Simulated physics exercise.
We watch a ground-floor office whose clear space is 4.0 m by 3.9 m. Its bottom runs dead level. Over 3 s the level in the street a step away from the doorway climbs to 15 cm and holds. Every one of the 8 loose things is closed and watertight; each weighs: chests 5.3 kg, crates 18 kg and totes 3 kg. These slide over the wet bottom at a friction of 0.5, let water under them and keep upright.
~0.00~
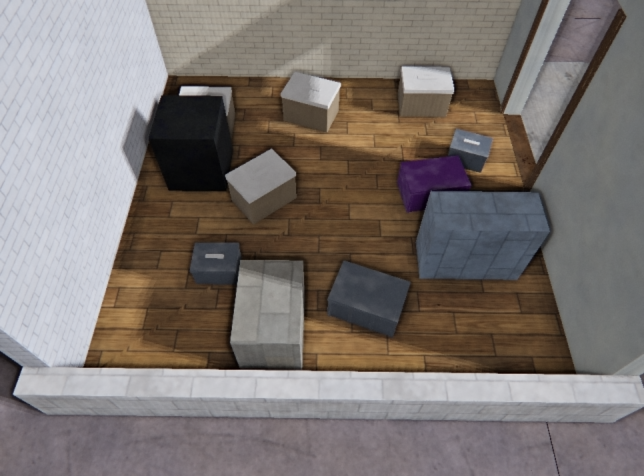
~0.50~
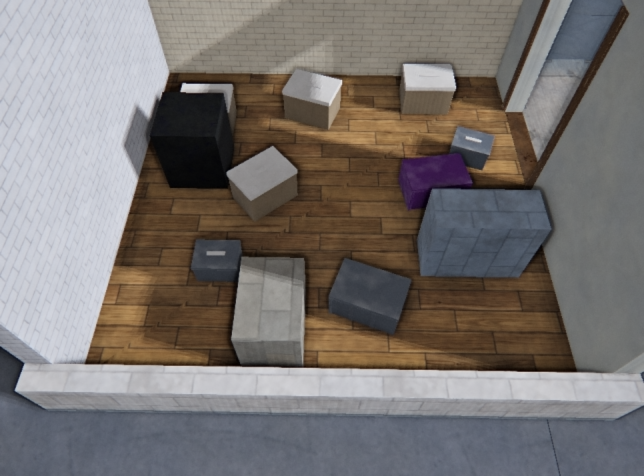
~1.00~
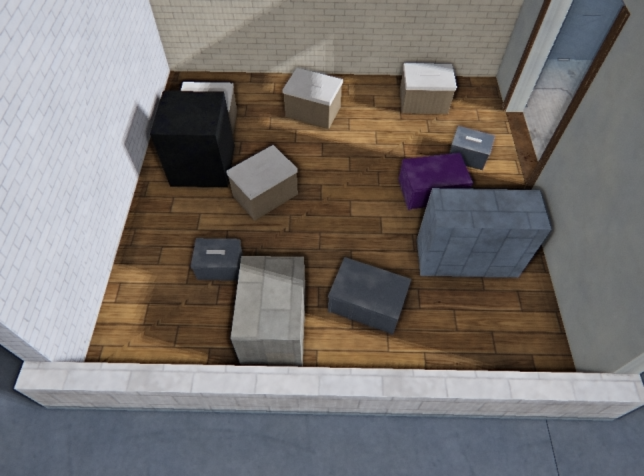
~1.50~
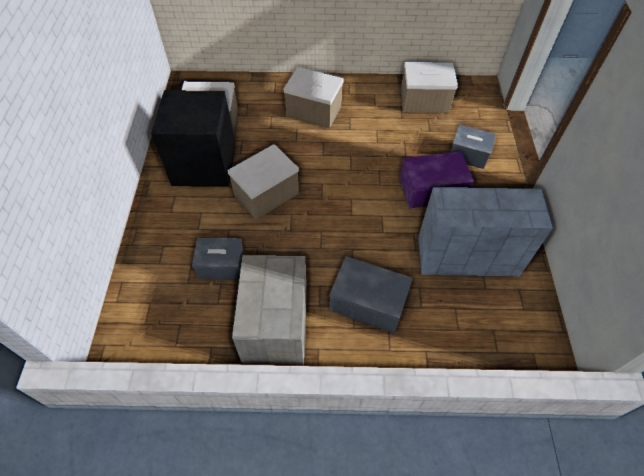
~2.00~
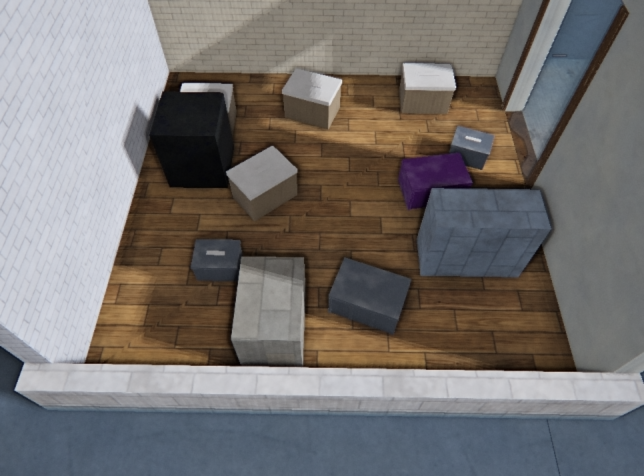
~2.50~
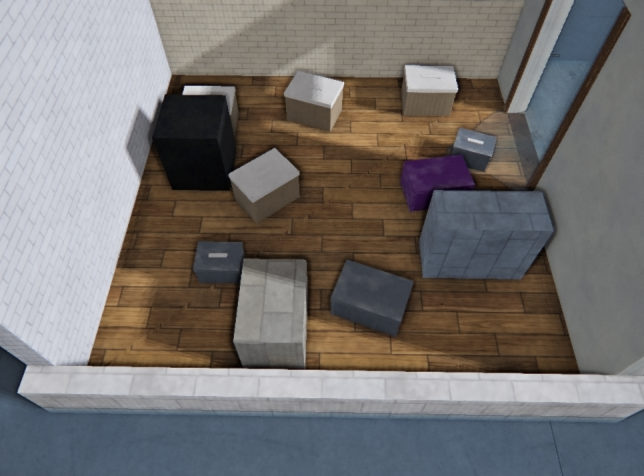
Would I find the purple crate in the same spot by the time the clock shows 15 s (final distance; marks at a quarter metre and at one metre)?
Expect it to stay near its original place.
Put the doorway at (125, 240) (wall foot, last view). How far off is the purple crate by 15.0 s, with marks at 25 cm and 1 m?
In that case the purple crate shifts a modest distance.
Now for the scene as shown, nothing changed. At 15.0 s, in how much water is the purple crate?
Near 6 cm deep.
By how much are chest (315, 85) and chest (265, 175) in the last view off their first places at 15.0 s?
Shifts: 150 cm / 120 cm.
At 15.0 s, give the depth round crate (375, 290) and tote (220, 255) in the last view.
6 and 11 cm.
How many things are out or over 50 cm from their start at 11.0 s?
The answer is 5.
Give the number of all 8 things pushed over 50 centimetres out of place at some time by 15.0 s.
The number is 5.
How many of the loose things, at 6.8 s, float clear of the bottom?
The count is 5.
After 3.5 s the purple crate is near (439, 173), 0.0 m from its start, aground; 0 afloat.
After 6.8 s the purple crate is near (438, 173), 0.0 m from its start, aground; 5 afloat.
After 11.0 s the purple crate is near (438, 173), 0.0 m from its start, aground; 6 afloat.
After 15.0 s the purple crate is near (436, 174), 0.0 m from its start, aground; 6 afloat.
